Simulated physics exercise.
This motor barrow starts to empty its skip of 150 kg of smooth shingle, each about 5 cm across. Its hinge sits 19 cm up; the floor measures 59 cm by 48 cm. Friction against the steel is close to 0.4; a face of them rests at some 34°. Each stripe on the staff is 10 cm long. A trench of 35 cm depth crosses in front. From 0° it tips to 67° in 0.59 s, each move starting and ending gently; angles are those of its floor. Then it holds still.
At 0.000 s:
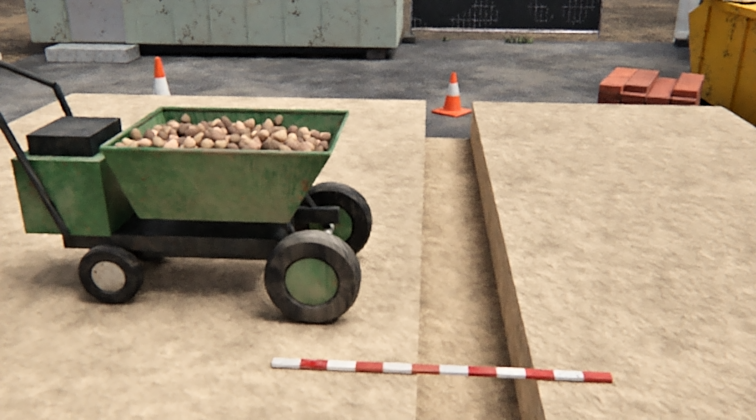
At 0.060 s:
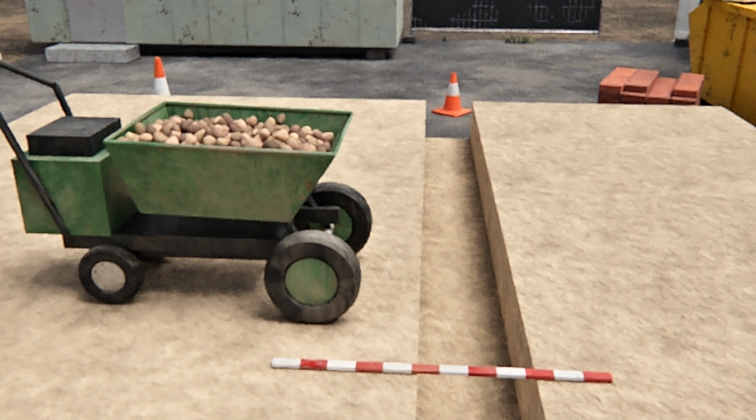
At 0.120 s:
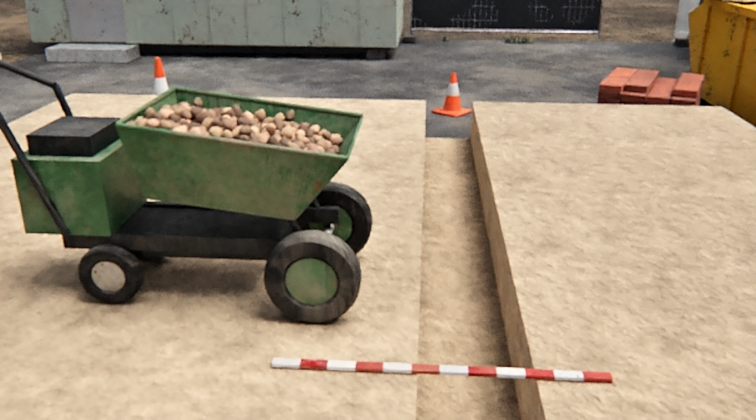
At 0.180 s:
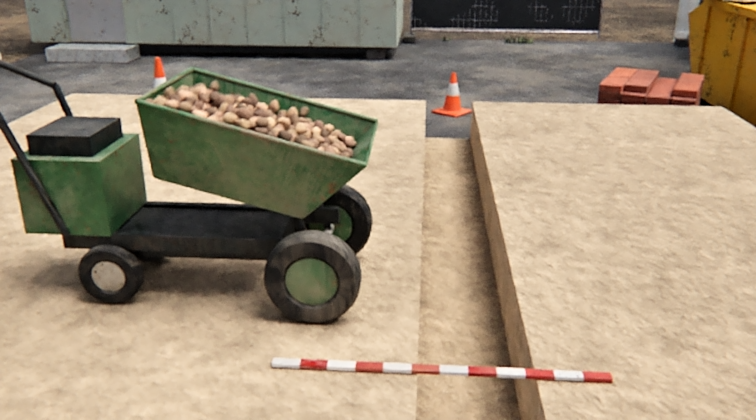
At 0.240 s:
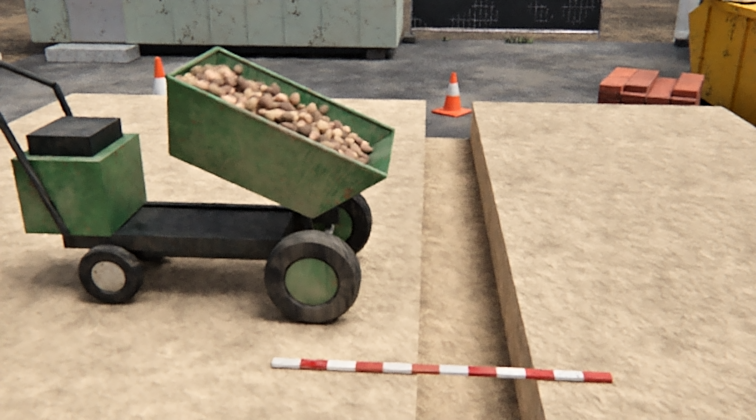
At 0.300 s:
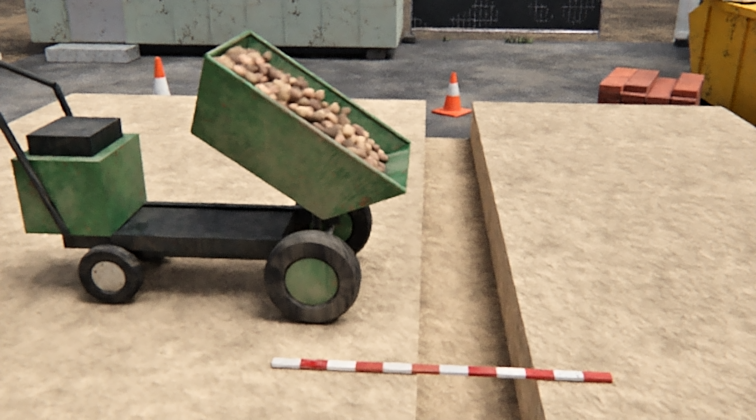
A green skip heaped with smooth brown and tan stones sits level on a small black-wheeled motor barrow at the left of a sandy yard, seen from slightly above and side-on by a still camera. A narrow trench, a red-and-white staff, orange cones, red bricks and a yellow container lie around it. The skip's rear rises, gently then faster, tilting it steeply down rightward, while the barrow's wheels stay put.
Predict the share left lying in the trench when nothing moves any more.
Roughly 54 per cent ends in the trench.
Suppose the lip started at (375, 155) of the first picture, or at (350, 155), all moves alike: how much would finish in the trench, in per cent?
Near 30 per cent from the first place, 40 from the second.
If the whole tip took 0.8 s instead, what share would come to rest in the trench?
In that case some 65 per cent.
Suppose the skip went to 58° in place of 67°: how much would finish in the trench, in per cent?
Then about 40 per cent.
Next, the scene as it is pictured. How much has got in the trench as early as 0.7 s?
Some 20 per cent.
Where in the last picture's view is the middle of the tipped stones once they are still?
Around (508, 333).
After 0.4 s the floor is at 56°; 100 % in the skip; the foremost stones are at (419, 198).
After 0.7 s the floor is at 67°; 77 % in the skip, 22 % in the trench, 1 % past the trench; the foremost stones are at (532, 288).
After 1.0 s the floor is at 67°; 22 % in the skip, 32 % in the trench, 46 % past the trench; the foremost stones are at (734, 297).
After 3.0 s the floor is at 67°; 0 % in the skip, 54 % in the trench, 46 % past the trench; the foremost stones are past the picture's edge.
